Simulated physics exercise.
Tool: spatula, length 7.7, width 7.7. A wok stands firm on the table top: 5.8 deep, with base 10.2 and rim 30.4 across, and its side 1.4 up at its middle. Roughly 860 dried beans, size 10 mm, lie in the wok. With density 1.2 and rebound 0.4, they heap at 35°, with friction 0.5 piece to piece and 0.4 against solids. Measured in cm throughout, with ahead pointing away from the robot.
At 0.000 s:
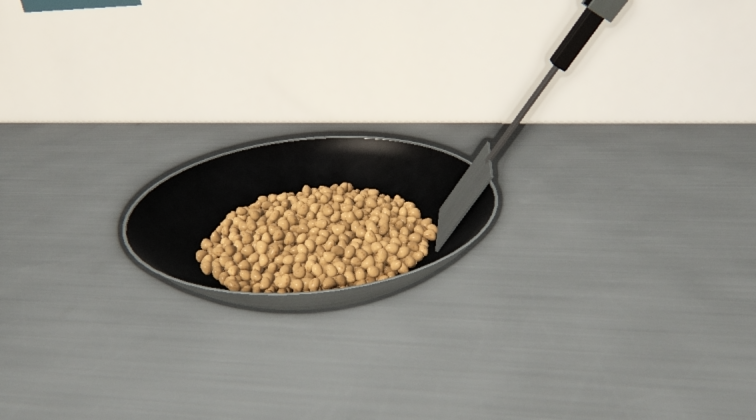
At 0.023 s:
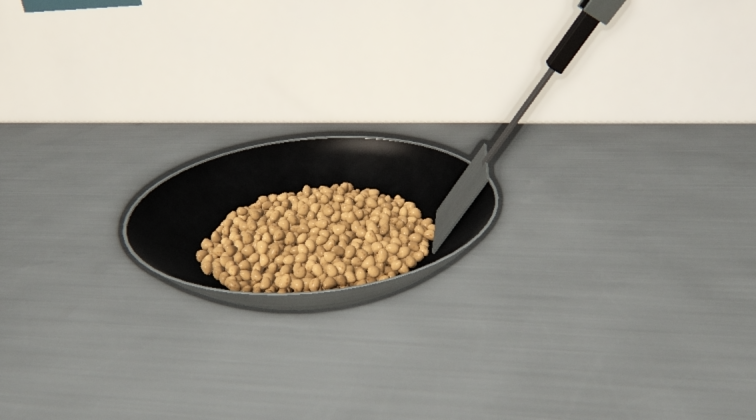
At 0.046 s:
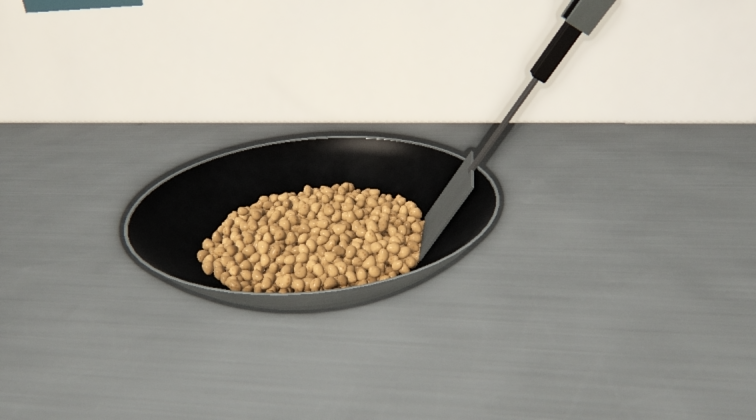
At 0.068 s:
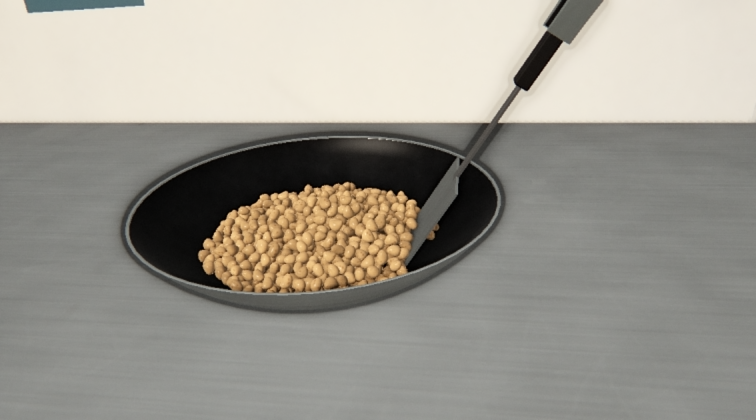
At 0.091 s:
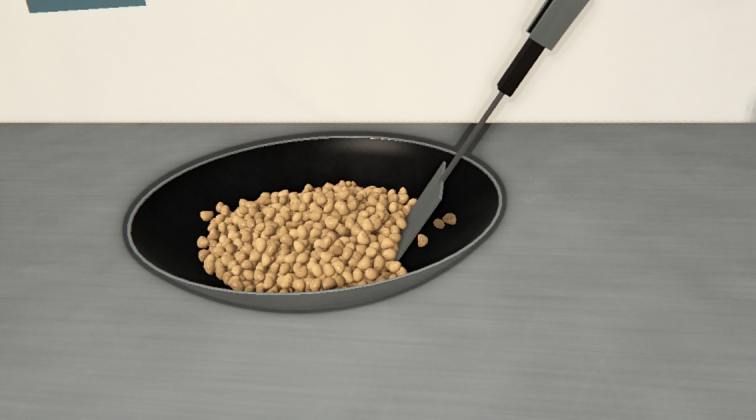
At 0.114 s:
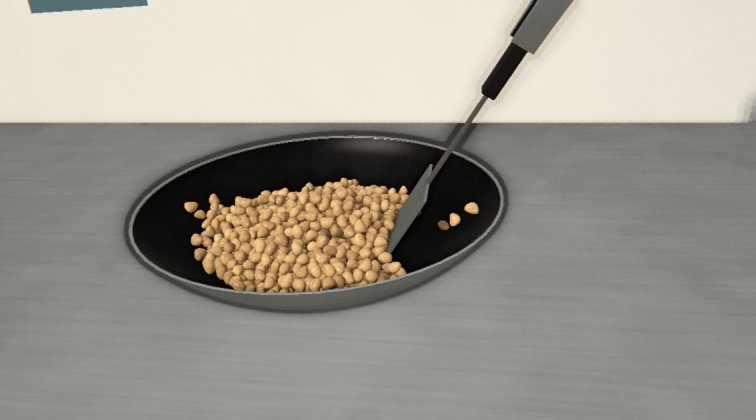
A black wok holds a heap of tan beans while a spatula pushes them left.
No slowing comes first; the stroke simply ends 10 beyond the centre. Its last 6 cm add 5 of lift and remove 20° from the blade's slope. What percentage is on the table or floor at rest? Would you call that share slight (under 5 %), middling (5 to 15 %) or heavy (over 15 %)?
It is middling.
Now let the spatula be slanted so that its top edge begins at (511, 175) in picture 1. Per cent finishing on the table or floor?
About 10%.
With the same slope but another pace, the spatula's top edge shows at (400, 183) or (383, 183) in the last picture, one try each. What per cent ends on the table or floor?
Roughly 20 per cent, then roughly 25 per cent.
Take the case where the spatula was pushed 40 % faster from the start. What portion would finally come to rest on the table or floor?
Estimated result: Some 15 %.
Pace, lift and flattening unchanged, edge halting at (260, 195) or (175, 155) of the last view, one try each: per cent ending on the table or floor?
I'd say some 0 per cent, then some 20 per cent.
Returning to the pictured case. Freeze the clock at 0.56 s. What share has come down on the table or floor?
Roughly 10 percent.
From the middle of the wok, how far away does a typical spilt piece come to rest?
Roughly 22 cm from the middle.
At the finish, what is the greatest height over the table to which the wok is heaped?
Roughly 7.0 cm.
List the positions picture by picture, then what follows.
The first frame shows spatula top edge at (490, 158), sloping 58°; upper third of the load around (321, 225), from x 200 to 435, top at y 190; 855 in the wok.
The second frame shows spatula top edge at (487, 160), sloping 58°; upper third of the load around (322, 225), from x 200 to 435, top at y 190.
The third frame shows spatula top edge at (473, 168), sloping 58°; upper third of the load around (323, 225), from x 205 to 430, top at y 190.
The fourth frame shows spatula top edge at (458, 174), sloping 58°; upper third of the load around (323, 221), from x 205 to 435, top at y 190.
The fifth frame shows spatula top edge at (443, 179), sloping 58°; upper third of the load around (317, 219), from x 205 to 450, top at y 185.
The sixth frame shows spatula top edge at (429, 181), sloping 58°; upper third of the load around (310, 218), from x 190 to 470, top at y 185; 855 in the wok.
By 0.21 s, sloping 58°, highest piece 9 above the table; 854 in the wok, 1 on the blade or in flight.
By 0.31 s, sloping 51°, highest piece 7 above the table; 852 in the wok, 1 on the table or floor, 2 on the blade or in flight.
By 0.56 s, sloping 38°, highest piece 8 above the table; 766 in the wok, 77 on the table or floor, 12 on the blade or in flight.
By 1.61 s, sloping 38°, highest piece 7 above the table; 765 in the wok, 90 on the table or floor.
Final count, 765 in the wok, 90 on the table or floor. That is 11 % on the table or floor.
